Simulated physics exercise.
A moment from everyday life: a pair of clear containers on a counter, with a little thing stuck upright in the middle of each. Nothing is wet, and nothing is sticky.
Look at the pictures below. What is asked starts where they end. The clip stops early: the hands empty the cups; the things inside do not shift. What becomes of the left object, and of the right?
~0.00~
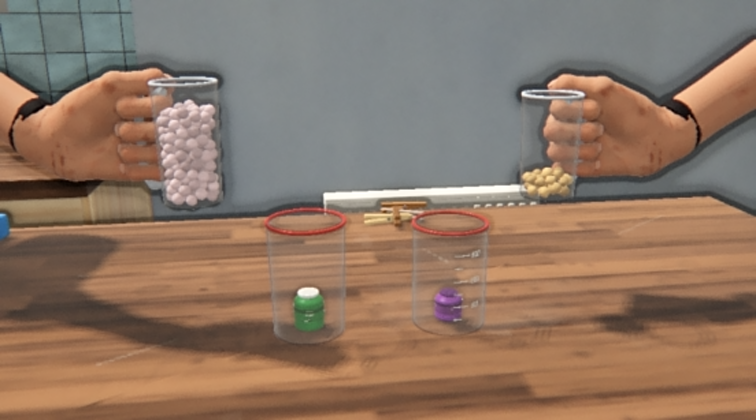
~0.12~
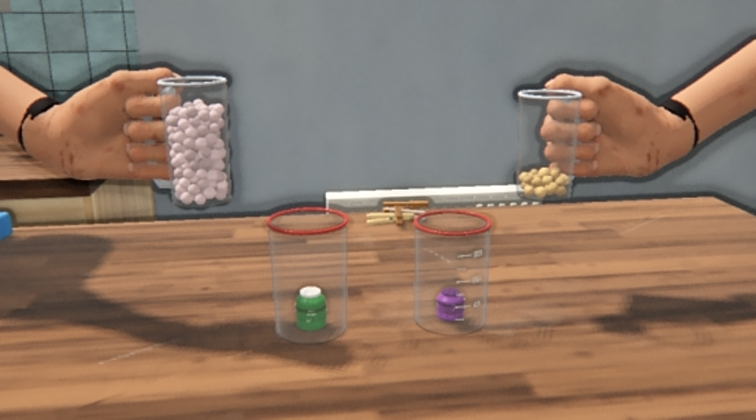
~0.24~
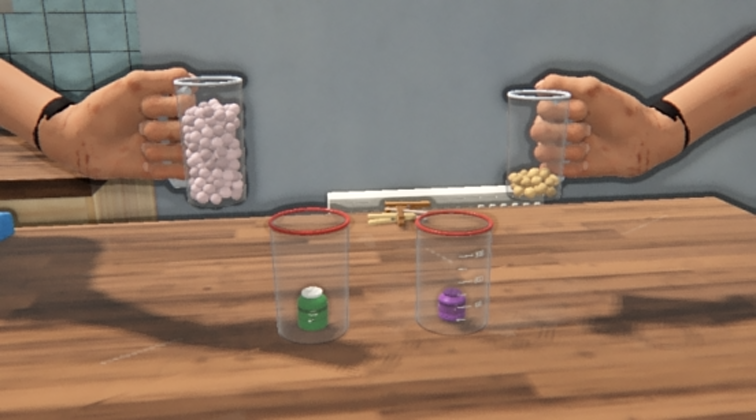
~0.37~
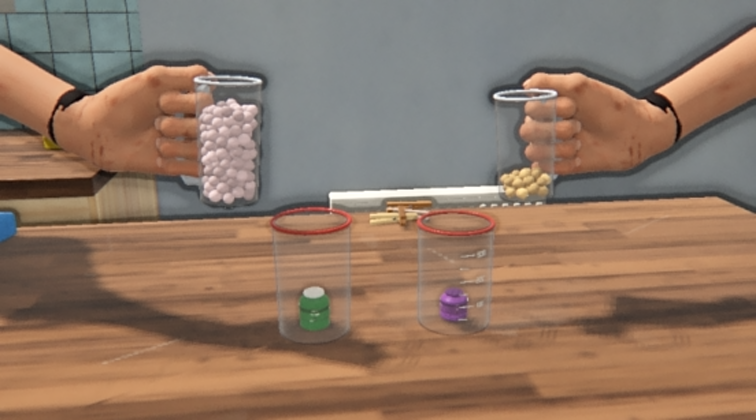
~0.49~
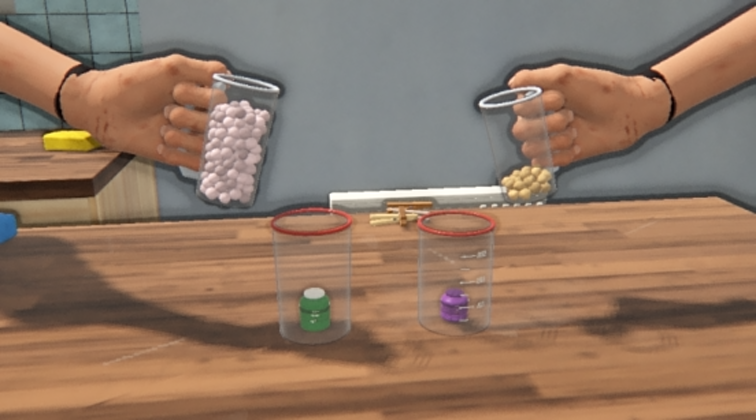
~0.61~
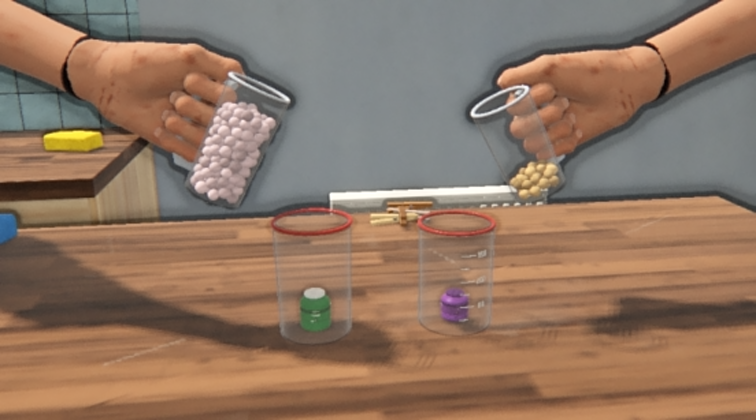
Result: Left object: Fails to show; right object: Never drops from view.
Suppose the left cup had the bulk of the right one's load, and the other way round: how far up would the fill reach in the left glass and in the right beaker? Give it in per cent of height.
Fill heights - left near 15 %, right near 50 %.
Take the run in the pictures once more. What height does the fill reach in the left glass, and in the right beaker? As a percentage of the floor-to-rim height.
Left near 55, right 20.
After 0.87 s, left glass empty, all of its cupful still in the cup; right beaker empty, all of its cupful still in the cup.
After 1.19 s, left glass empty, nearly all of its cupful still in the cup; right beaker empty, all of its cupful still in the cup.
After 1.54 s, left glass a quarter full, near half of its cupful still in the cup; right beaker nearly empty, the bulk of its cupful still in the cup.
In the end (2.4 s), left glass half full (surface near (314, 269)), nothing beside it; right beaker nearly empty (surface near (455, 300)), nothing beside it; the left thing is covered; the right thing is still showing.
